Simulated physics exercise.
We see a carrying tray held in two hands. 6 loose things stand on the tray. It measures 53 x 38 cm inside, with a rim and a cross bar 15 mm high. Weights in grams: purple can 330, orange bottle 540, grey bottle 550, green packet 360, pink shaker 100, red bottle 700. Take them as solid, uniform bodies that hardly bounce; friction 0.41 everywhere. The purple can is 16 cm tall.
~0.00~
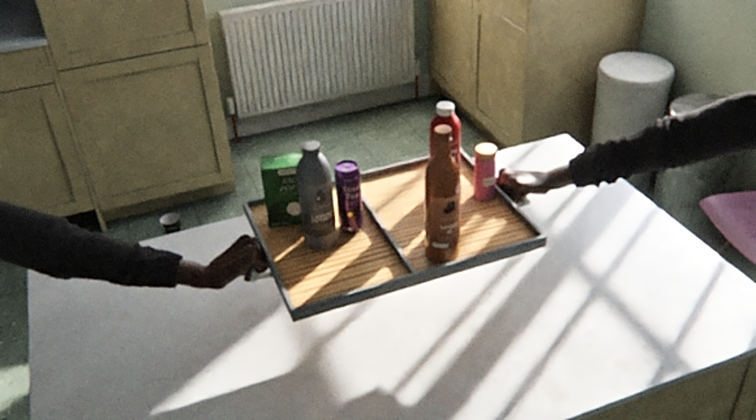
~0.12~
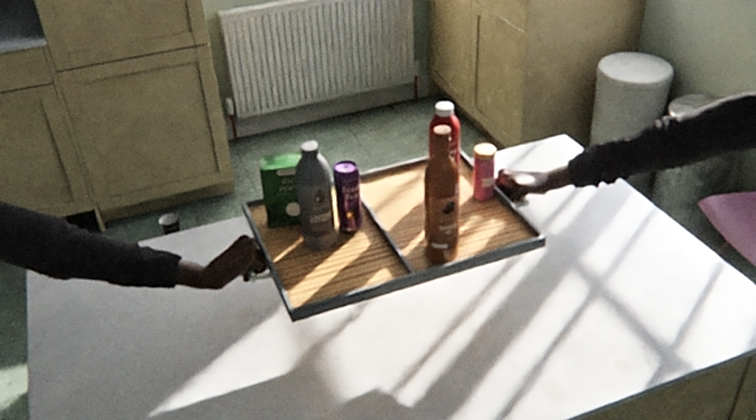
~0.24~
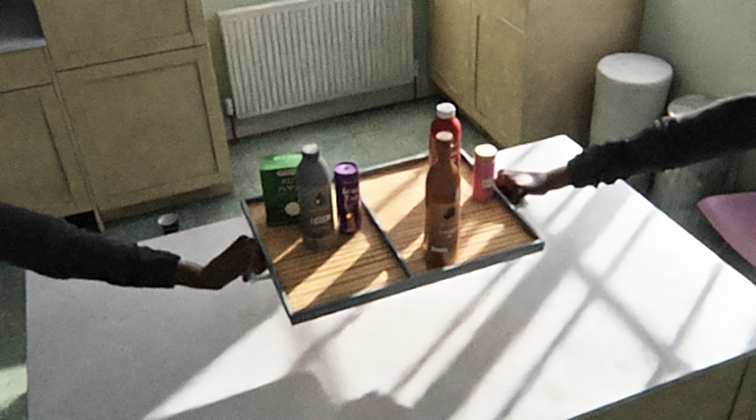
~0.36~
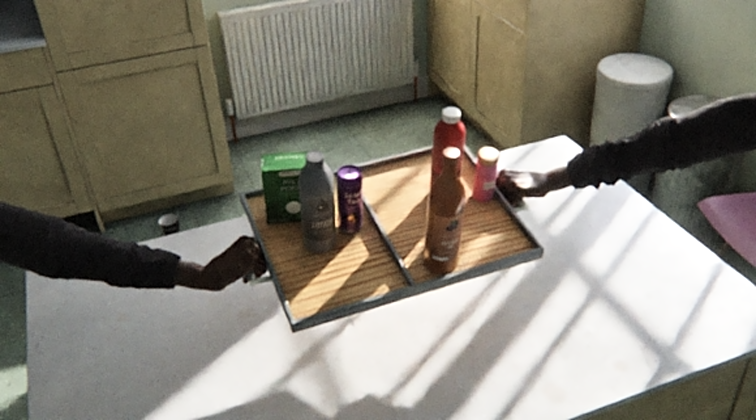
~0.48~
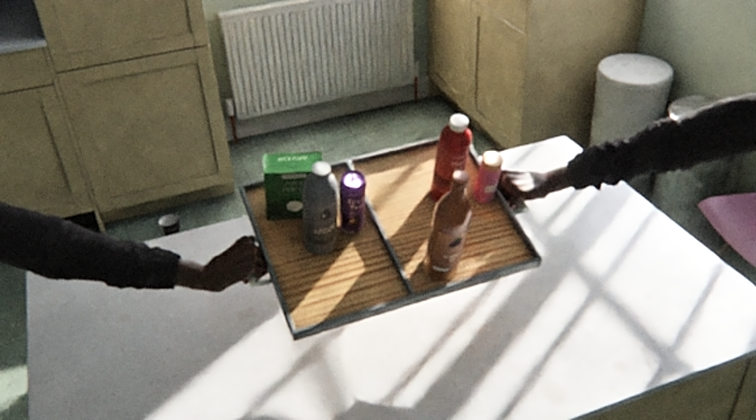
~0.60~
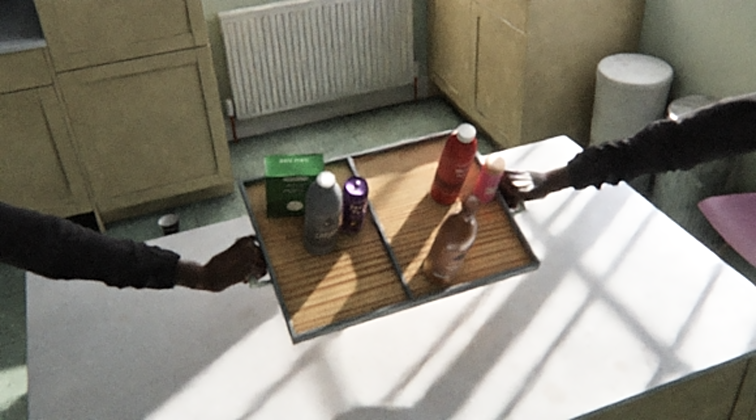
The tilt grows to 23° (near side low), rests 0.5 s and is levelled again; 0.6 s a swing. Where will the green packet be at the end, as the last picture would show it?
Look near (323, 266).
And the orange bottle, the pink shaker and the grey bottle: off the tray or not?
The orange bottle ends off the tray; the pink shaker ends on the tray; the grey bottle ends off the tray.
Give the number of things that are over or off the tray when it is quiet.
6 of them.
By 0.80 s, tray at 23°, near edge down; orange bottle now off the tray; green packet rocked 21° off its seat near (295, 196); red bottle rocked 41° off its seat.
By 0.90 s, tray at 23°, near edge down; green packet rocked 55° off its seat near (297, 218); grey bottle rocked 73° off its seat; red bottle on its side.
By 1.20 s, tray at 23°, near edge down; grey bottle now off the tray; green packet on its side near (301, 285); red bottle on its side.
By 1.60 s, tray at 5°, near edge down; green packet on its side near (323, 271); red bottle on its side; pink shaker on its side.
When it is over (2.6 s), off the tray, orange bottle and grey bottle; lying over on the tray, purple can, green packet, pink shaker and red bottle. In the last view, green packet near (322, 266).
